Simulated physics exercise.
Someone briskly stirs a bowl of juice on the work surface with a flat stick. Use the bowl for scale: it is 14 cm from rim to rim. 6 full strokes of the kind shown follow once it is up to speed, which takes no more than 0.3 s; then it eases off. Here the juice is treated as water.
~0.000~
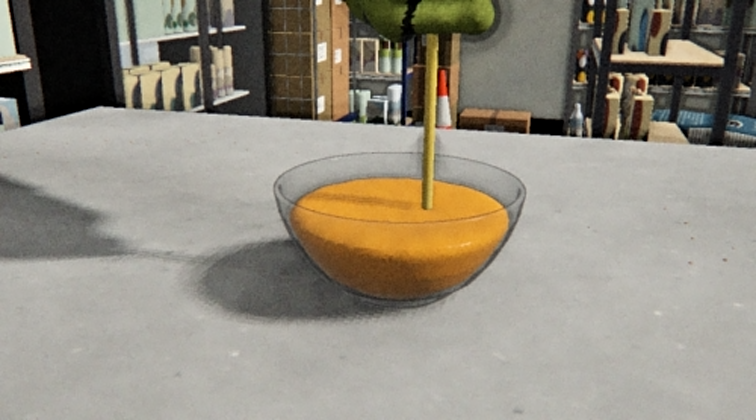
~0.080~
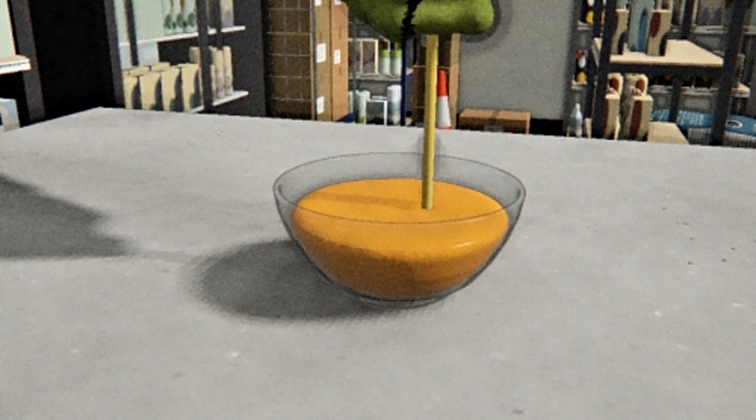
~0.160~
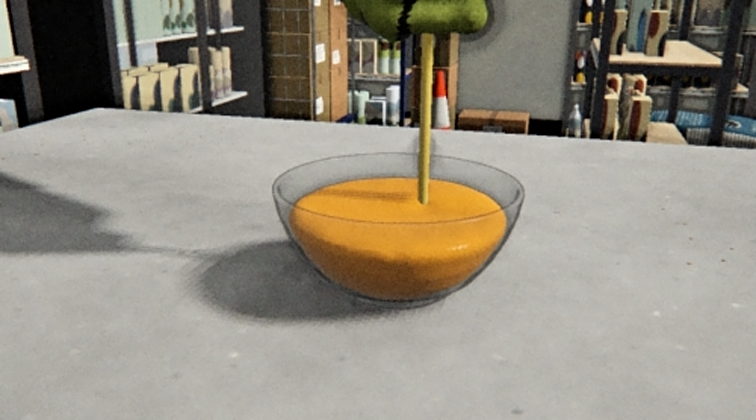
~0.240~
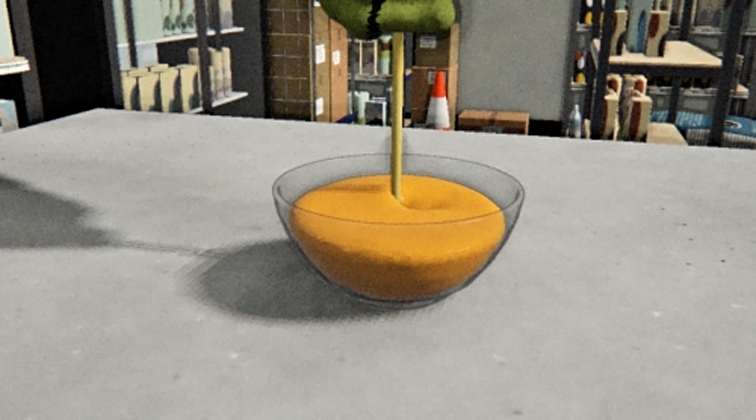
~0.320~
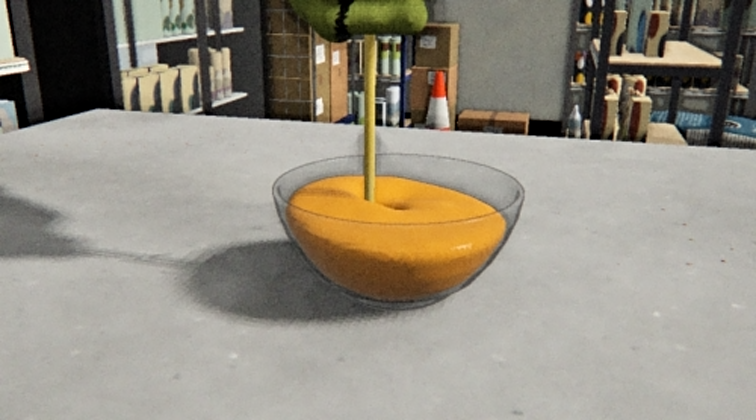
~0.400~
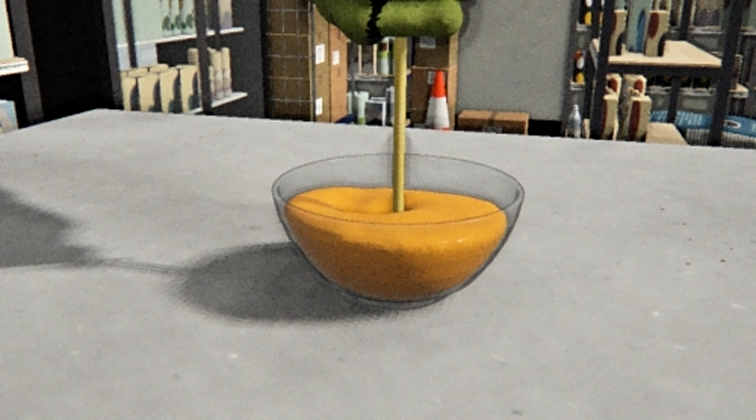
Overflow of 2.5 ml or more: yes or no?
No, it holds.
After 0.86 s 0 ml is over the rim.
After 1.32 s 0 ml is over the rim.
After 1.78 s 0 ml is over the rim.
After 2.24 s 0 ml is over the rim.
In the end 0 ml is over the rim.
